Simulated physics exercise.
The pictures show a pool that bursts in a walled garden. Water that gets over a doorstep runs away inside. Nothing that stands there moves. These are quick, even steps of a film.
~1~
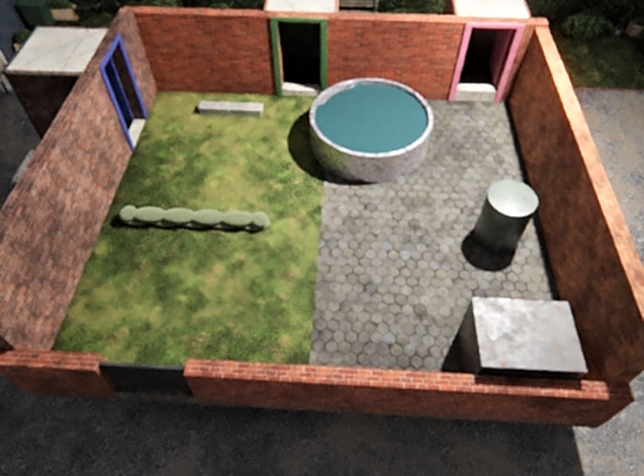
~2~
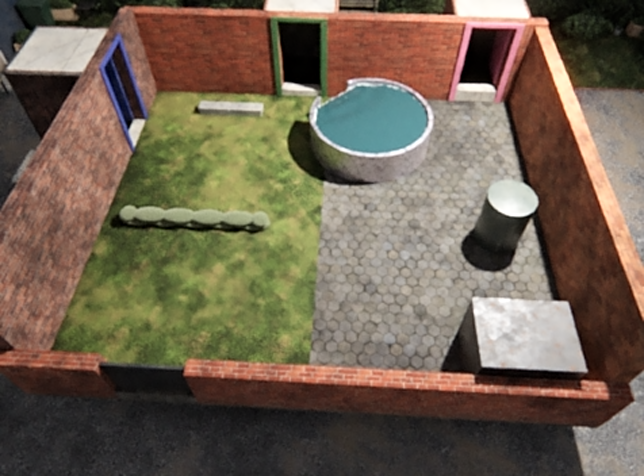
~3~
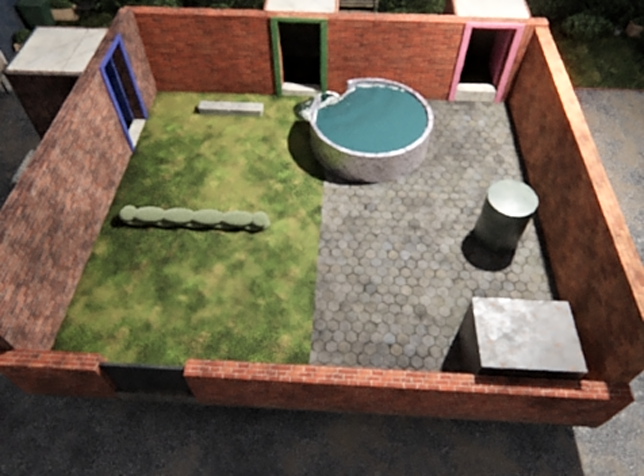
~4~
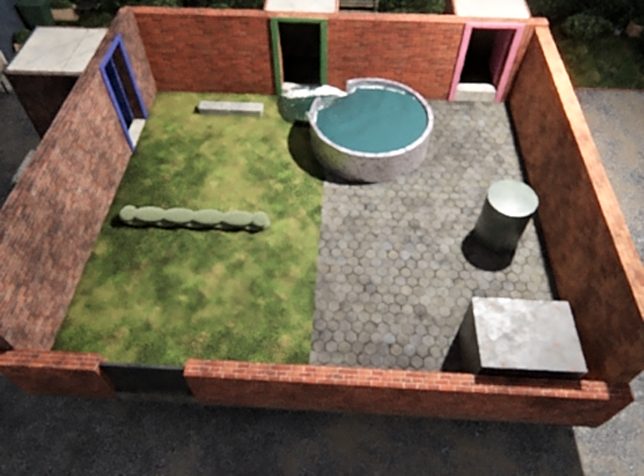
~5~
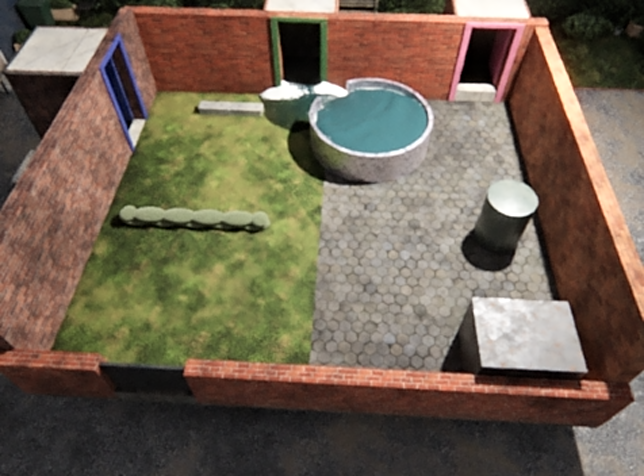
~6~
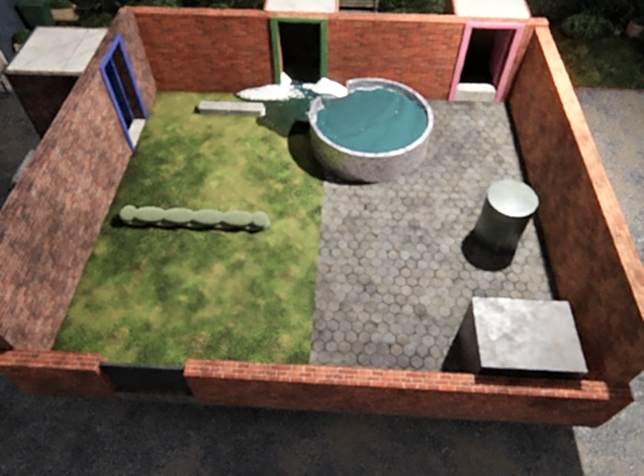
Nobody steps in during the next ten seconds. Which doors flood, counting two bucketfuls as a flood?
One by one: The green door lets in a lot; the pink door admits no more than that; the blue door lets in a lot.
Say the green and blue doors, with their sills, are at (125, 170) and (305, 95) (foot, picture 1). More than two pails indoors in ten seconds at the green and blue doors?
In short: Green holds; blue floods.
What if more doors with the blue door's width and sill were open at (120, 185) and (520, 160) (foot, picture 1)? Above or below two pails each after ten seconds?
As listed: Lets more in, takes less.
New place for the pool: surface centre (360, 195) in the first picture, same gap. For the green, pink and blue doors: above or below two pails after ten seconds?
My reading: The green door holds; the pink door stays under; the blue door is over.
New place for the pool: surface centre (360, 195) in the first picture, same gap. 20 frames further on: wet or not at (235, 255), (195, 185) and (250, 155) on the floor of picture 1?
In that order: No water, awash, covered.
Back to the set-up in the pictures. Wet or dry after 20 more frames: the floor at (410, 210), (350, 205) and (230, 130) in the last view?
In that order: Dry, not flooded, flooded.
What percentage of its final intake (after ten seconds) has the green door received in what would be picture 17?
I make it 60 per cent.
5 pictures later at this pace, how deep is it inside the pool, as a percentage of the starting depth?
Some 76 per cent.
A moment on, water covers 5 % of the floor; the green door over two buckets in, the pink door not reached, the blue door not reached.
Next, water covers 15 % of the floor; the green door far over two buckets in, the pink door wet at the sill, nothing in, the blue door not reached.
Then, water covers 30 % of the floor; the green door far over two buckets in, the pink door wet at the sill, nothing in, the blue door under two buckets in.
Later, water covers 40 % of the floor; the green door far over two buckets in, the pink door wet at the sill, nothing in, the blue door over two buckets in.
In the end, water covers 65 % of the floor; the green door far over two buckets in, the pink door wet at the sill, nothing in, the blue door far over two buckets in.
